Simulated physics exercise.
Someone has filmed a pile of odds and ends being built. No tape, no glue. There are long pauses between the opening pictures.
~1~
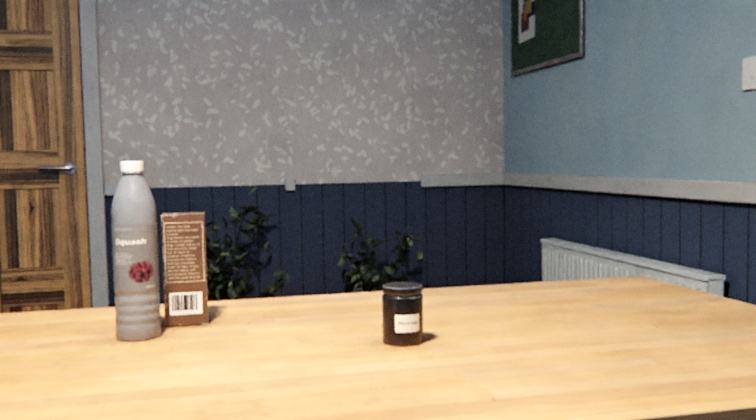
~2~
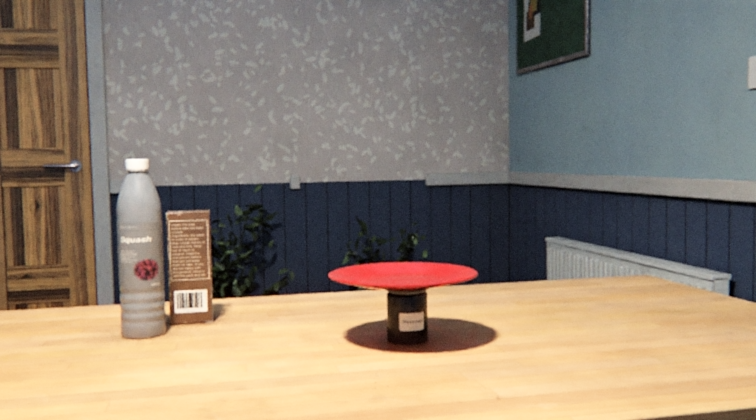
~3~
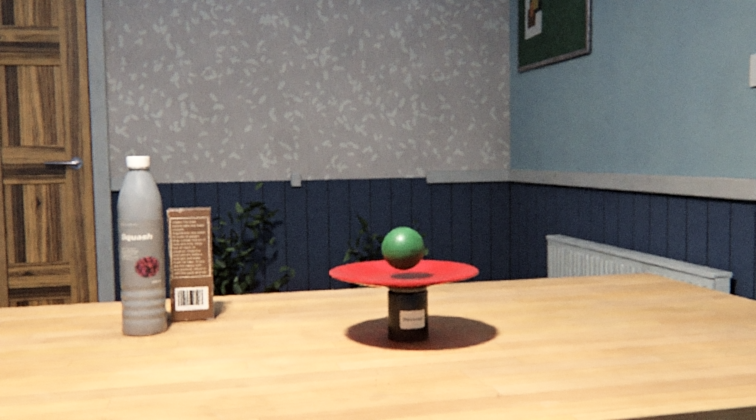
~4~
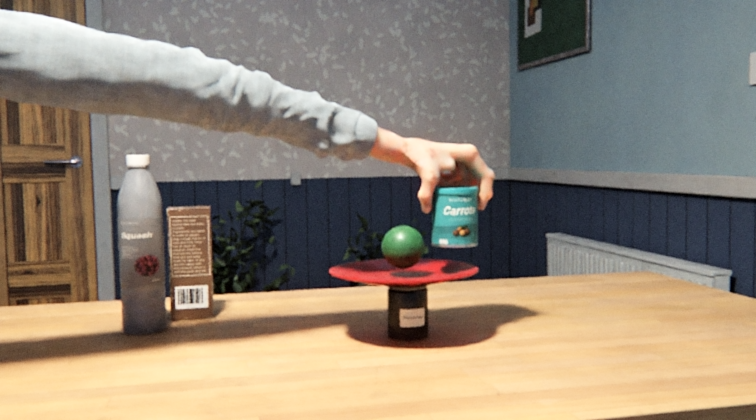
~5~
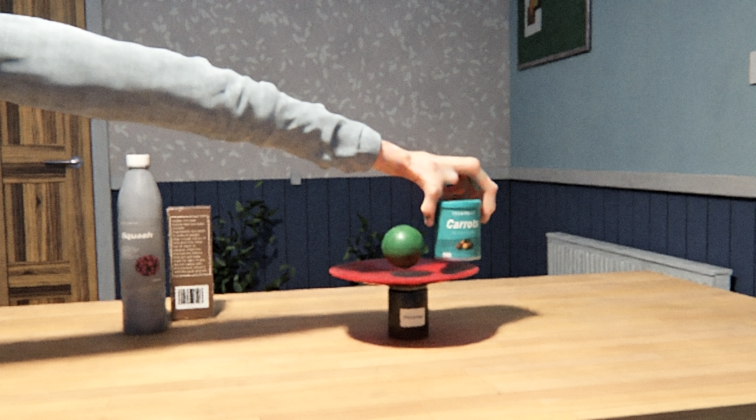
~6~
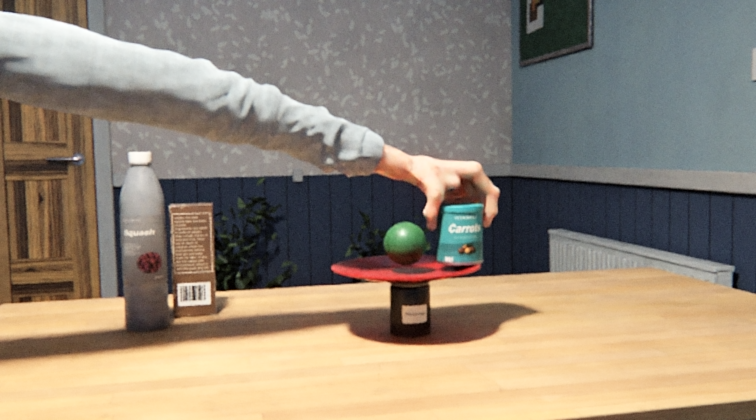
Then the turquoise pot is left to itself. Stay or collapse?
Here the pile holds.
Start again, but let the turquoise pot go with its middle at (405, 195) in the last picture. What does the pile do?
Then it gives way.
Then, 0.20 s past the last view, nothing moves.
Then, 0.60 s past the last view, turquoise pot resting near (460, 234).
Finally, all 6 still in place. Final places as the last picture's camera would see them, turquoise pot near (460, 234). The pile keeps its balance.
